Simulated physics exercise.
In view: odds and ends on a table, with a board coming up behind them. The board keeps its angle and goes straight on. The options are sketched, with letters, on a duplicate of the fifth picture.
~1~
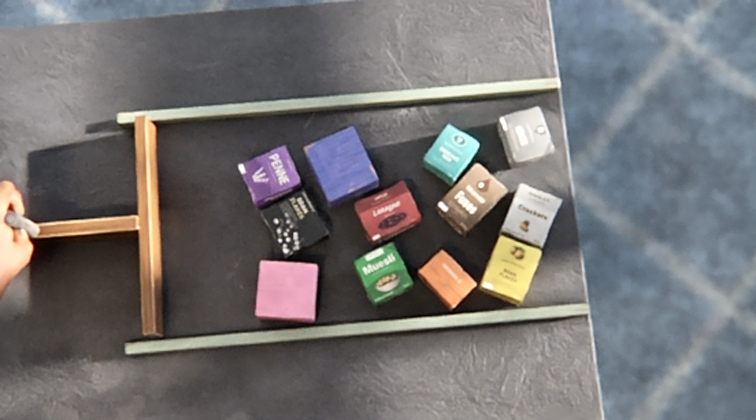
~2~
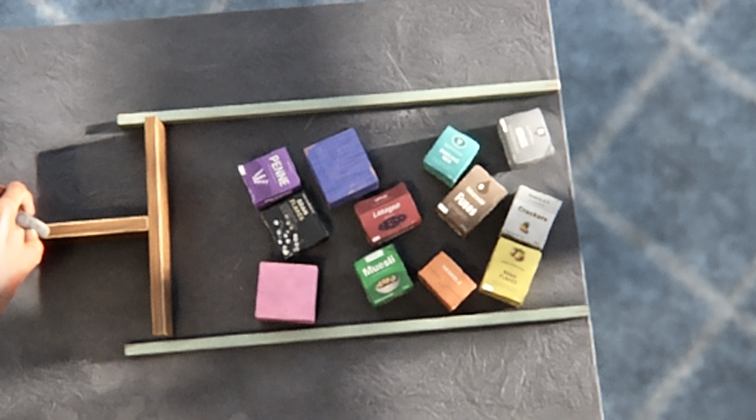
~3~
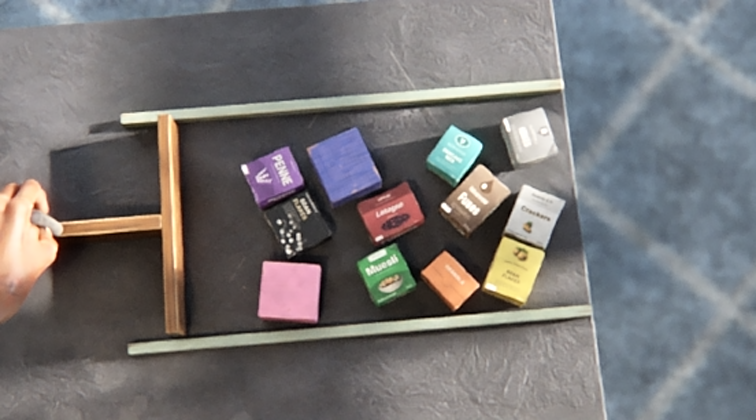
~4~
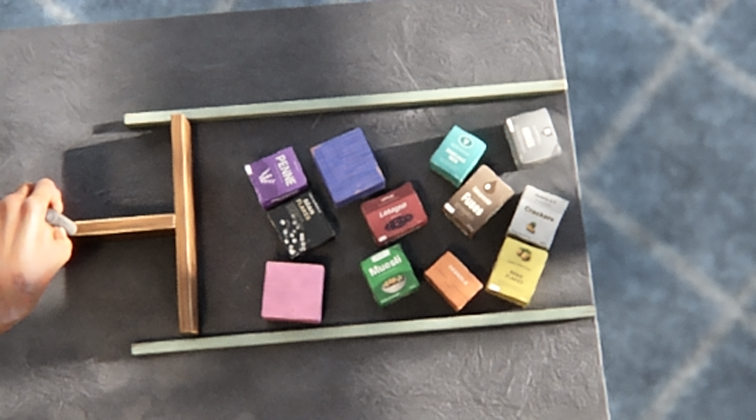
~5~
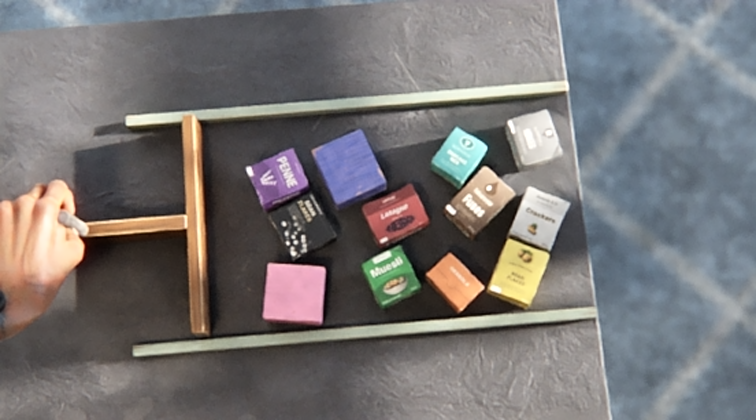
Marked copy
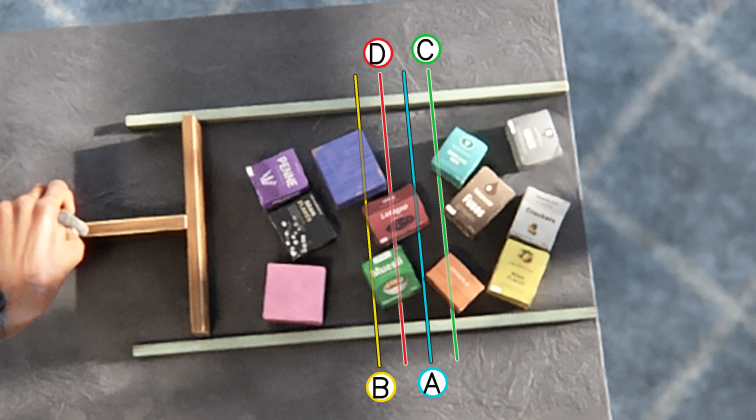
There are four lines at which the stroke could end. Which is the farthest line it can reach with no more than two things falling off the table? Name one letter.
Line A.
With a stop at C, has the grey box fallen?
Yes.
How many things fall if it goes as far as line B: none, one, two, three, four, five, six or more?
In all, none.
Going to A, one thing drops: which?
It is the white packet.
On the marked copy, A at (417, 212); B at (367, 216); C at (442, 210); D at (392, 214).
Taking A. A third of the way, board (273, 214); pink block (315, 292); blue block (361, 169).
Two thirds of the way, board (353, 208); white packet (549, 219); yellow packet (530, 276).
When it is over, board (412, 203); white packet over the edge; grey box (572, 124); one fallen.
As for the rest, B is within the limit but short; C drops three; D is within the limit but short.
